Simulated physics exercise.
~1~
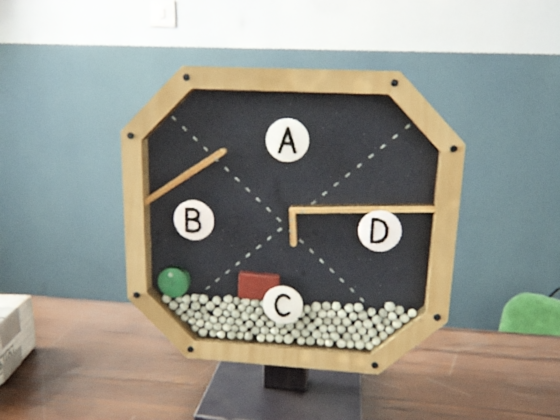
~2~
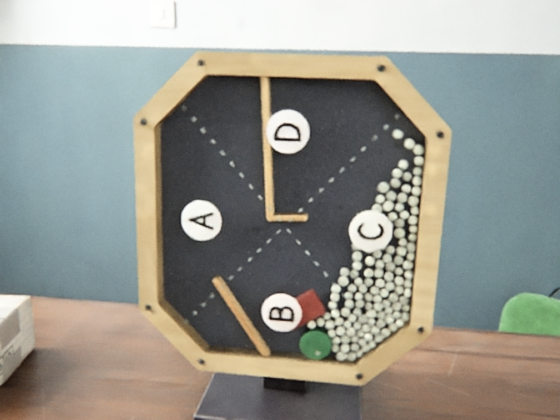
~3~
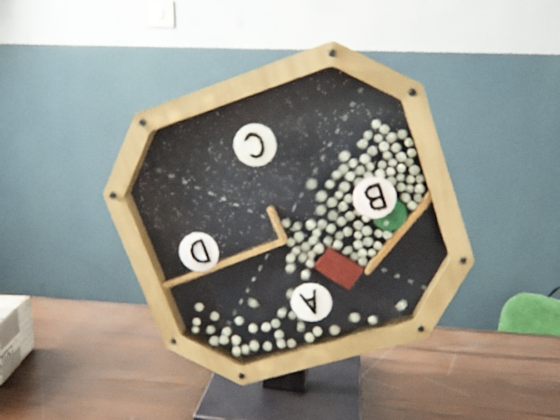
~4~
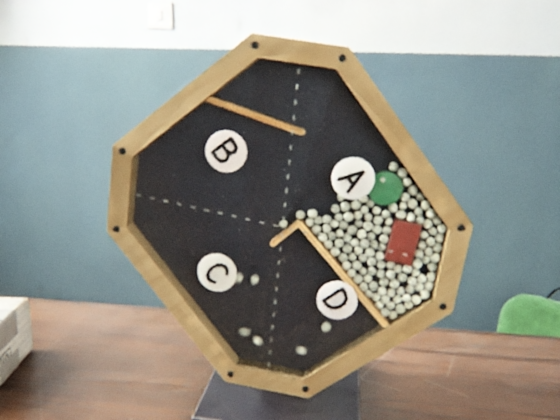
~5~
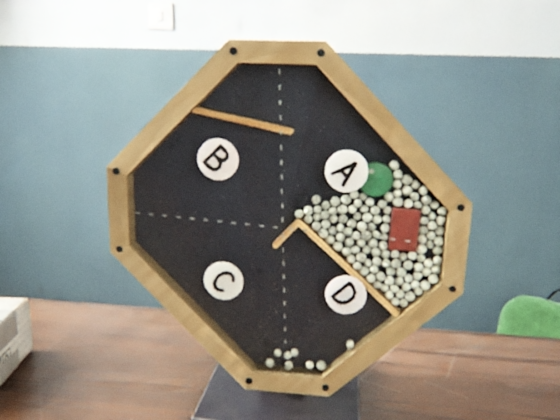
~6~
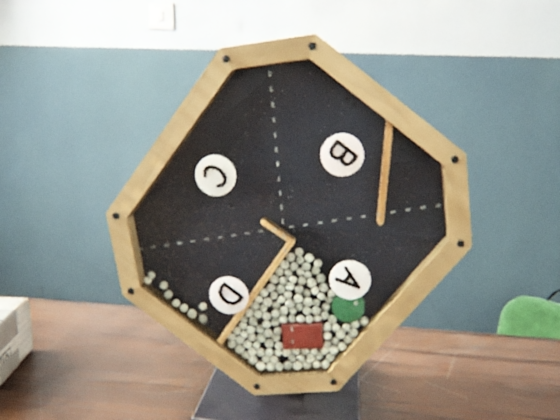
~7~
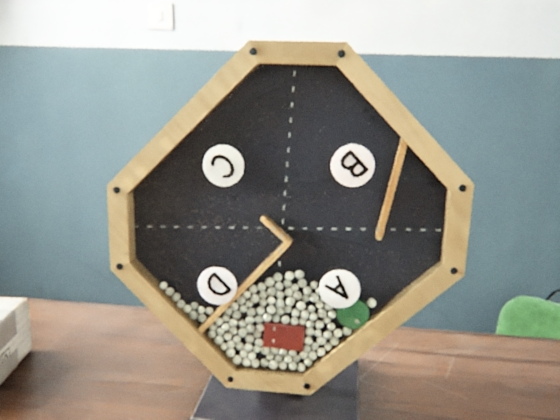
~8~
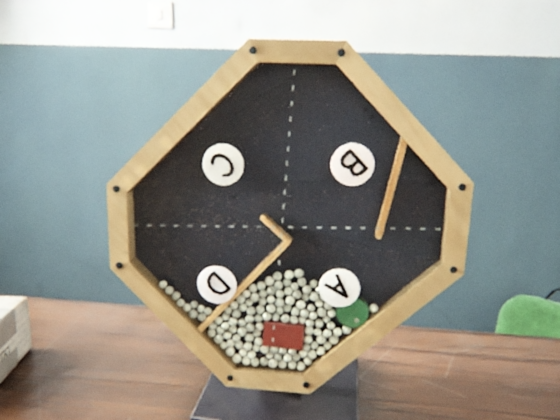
An eight-sided box of small white balls, a green disc and a red block turned anticlockwise most of the way round, tumbling everything inside, then swung partway back clockwise and stopped with the balls piled at the bottom across wedges A and D.
